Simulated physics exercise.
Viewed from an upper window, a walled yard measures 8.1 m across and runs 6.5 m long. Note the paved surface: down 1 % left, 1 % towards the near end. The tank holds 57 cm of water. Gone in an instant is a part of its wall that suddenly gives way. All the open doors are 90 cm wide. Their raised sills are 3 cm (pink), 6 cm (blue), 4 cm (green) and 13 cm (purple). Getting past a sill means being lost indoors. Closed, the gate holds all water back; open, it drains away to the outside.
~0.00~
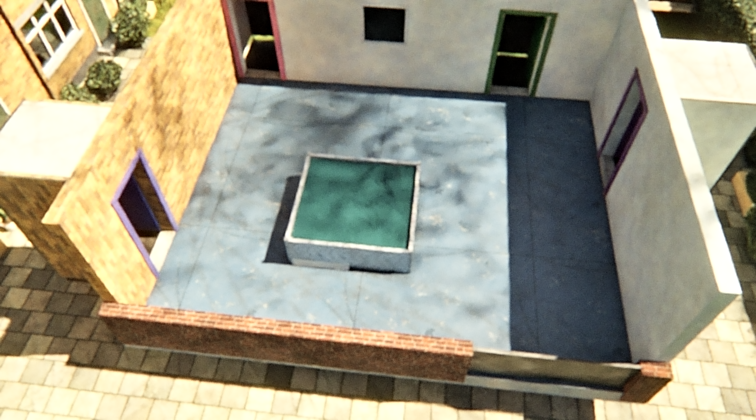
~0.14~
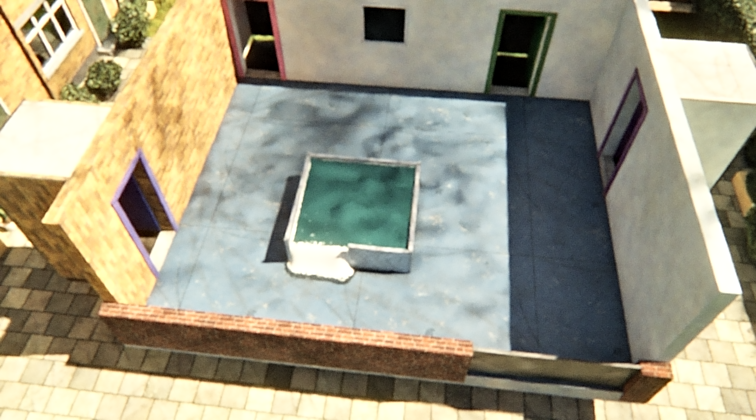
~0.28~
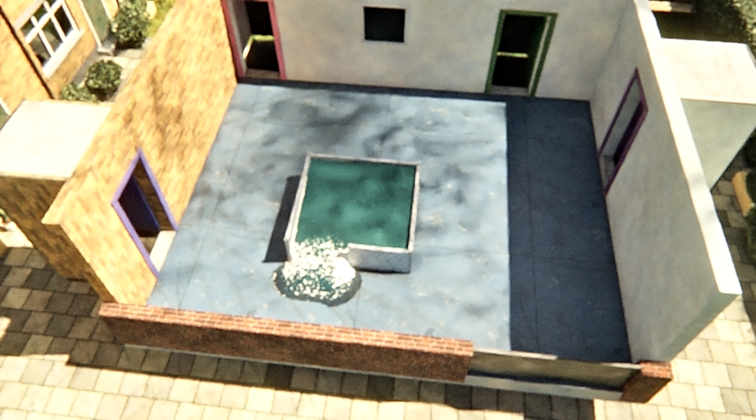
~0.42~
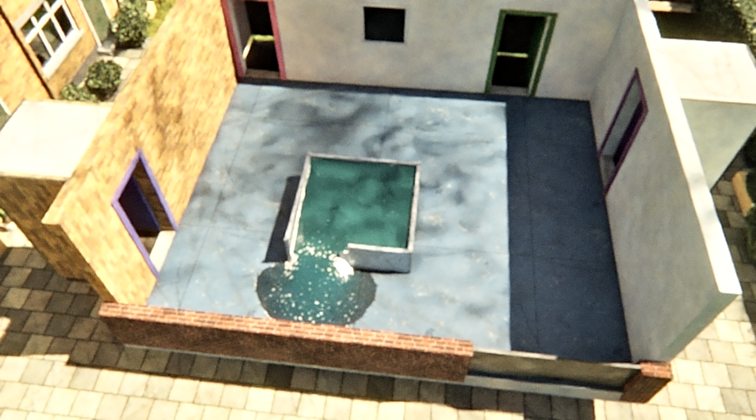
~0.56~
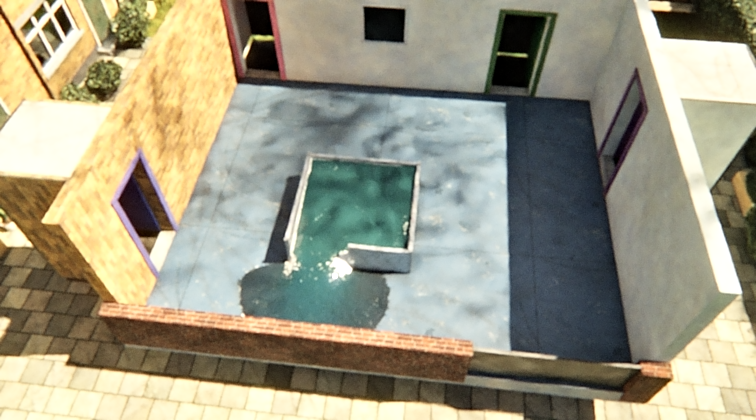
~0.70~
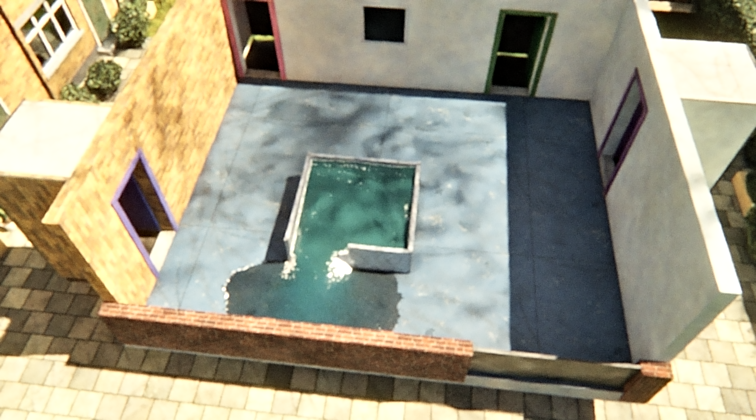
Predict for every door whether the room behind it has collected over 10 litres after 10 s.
My prediction: The pink door room collects over 10 litres; the blue door room collects over 10 litres; the green door room collects 10 litres or less; the purple door room collects 10 litres or less.
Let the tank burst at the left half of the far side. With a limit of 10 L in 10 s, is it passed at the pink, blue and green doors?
Then: Pink beyond it, blue short of it, green short of it.
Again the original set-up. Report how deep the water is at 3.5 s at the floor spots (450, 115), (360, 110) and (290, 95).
Around 0 cm, 0 cm and 0 cm.
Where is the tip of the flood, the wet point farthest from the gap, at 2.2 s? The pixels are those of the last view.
About pixel (557, 371).
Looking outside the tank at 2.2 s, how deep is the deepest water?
Max around 40 cm.
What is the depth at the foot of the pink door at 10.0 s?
About 7.5 cm.
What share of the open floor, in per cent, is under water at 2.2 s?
Roughly 20 % of the floor is wet.
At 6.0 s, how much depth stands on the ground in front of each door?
Centimetres: Pink 10 / blue 12 / green 0 / purple 3.
After 1.4 s water covers 10 % of the floor and is deepest (40 cm) near (289, 331); pink door not reached, blue door not reached, green door not reached, purple door not reached.
After 2.2 s water covers 20 % of the floor and is deepest (40 cm) near (138, 326); pink door not reached, blue door 9 cm at the sill, 0 L in, green door not reached, purple door not reached.
After 3.5 s water covers 40 % of the floor and is deepest (30 cm) near (148, 327); pink door not reached, blue door 14 cm at the sill, 28 L in, green door not reached, purple door not reached.
After 6.0 s water covers 65 % of the floor and is deepest (20 cm) near (138, 326); pink door 10 cm at the sill, 27 L in, blue door 12 cm at the sill, 82 L in, green door not reached, purple door 3 cm at the sill, 0 L in.
After 10.0 s water covers 95 % of the floor and is deepest (12 cm) near (138, 326); pink door 7 cm at the sill, 103 L in, blue door 8 cm at the sill, 114 L in, green door 2 cm at the sill, 0 L in, purple door 2 cm at the sill, 0 L in.
